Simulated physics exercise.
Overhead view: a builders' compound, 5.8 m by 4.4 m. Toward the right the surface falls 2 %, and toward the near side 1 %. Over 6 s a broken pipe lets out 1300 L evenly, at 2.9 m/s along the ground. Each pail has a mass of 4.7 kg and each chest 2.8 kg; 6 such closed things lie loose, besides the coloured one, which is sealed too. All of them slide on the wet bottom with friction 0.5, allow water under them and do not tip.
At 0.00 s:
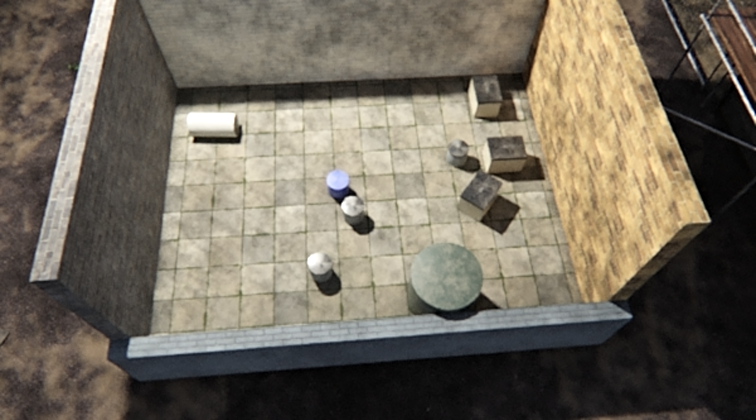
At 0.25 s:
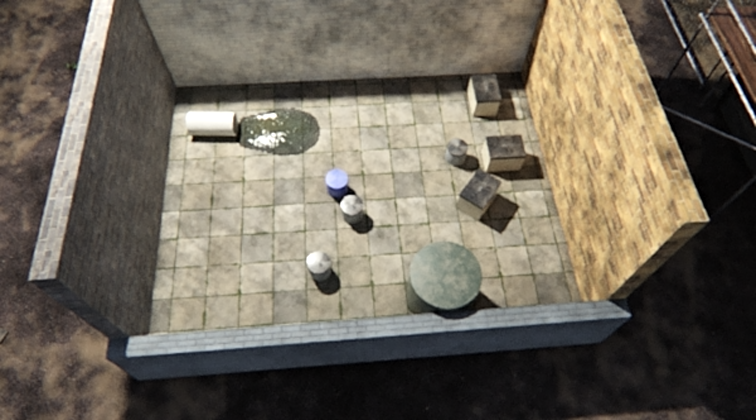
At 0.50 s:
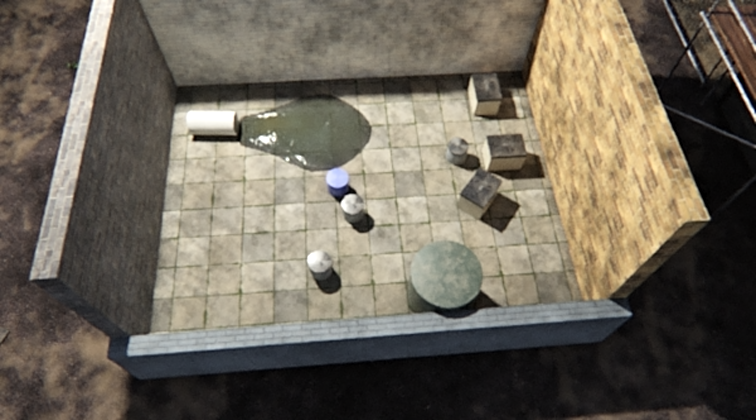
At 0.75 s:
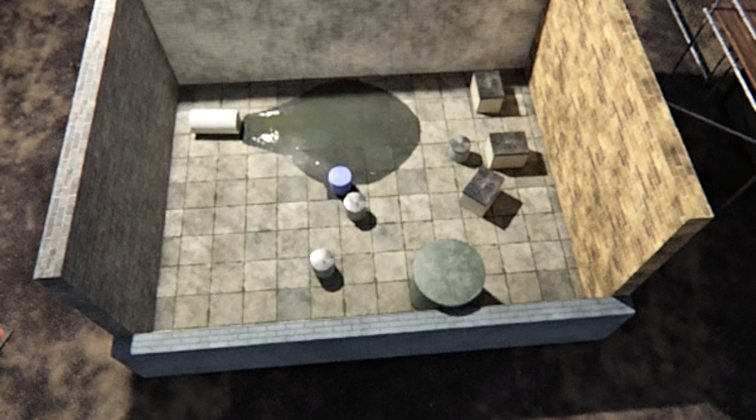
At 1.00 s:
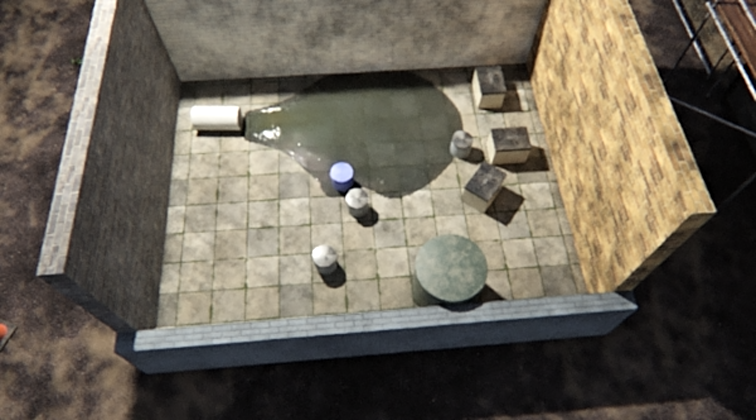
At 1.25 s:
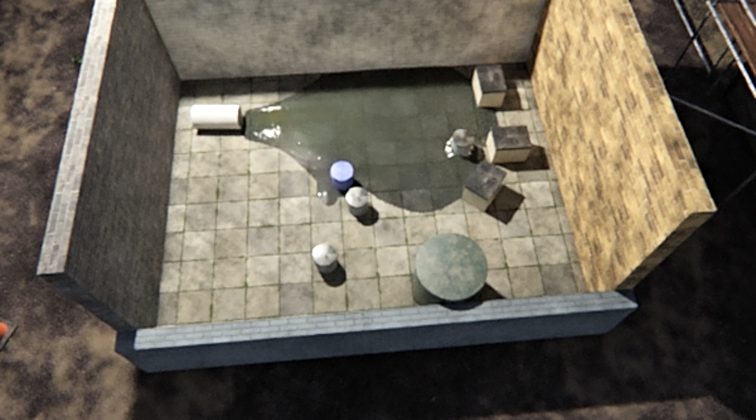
In a walled, tiled yard, water spreads rightward from a pipe around still objects.
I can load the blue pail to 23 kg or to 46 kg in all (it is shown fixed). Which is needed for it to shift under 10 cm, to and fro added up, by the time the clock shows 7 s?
Lighter suffices.
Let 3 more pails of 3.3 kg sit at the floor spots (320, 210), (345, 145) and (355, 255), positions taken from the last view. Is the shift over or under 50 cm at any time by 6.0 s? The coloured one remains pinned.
First stays within it, then exceeds it, then stays within it.
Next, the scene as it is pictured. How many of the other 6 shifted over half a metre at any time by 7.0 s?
4 of them.
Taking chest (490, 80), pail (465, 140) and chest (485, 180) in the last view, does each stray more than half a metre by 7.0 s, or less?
First exceeds it, second exceeds it, third exceeds it.
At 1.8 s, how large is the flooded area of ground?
Roughly 11.0 m2 of it is wet.
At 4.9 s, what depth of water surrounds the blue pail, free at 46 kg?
Depth: Approx. 3 cm.
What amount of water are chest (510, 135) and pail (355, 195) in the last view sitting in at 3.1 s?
First about 10 cm, second about 0 cm.
After 1.8 s the blue pail would be 0 cm from its start with 23 kg and 0 cm from its start with 46 kg; 3 cm of water round it then.
After 3.1 s the blue pail would be 0 cm from its start with 23 kg and 0 cm from its start with 46 kg; 3 cm of water round it then.
After 4.9 s the blue pail would be 0 cm from its start with 23 kg and 0 cm from its start with 46 kg; 3 cm of water round it then.
After 7.0 s the blue pail would be 0 cm from its start with 23 kg and 0 cm from its start with 46 kg; 1 cm of water round it then.
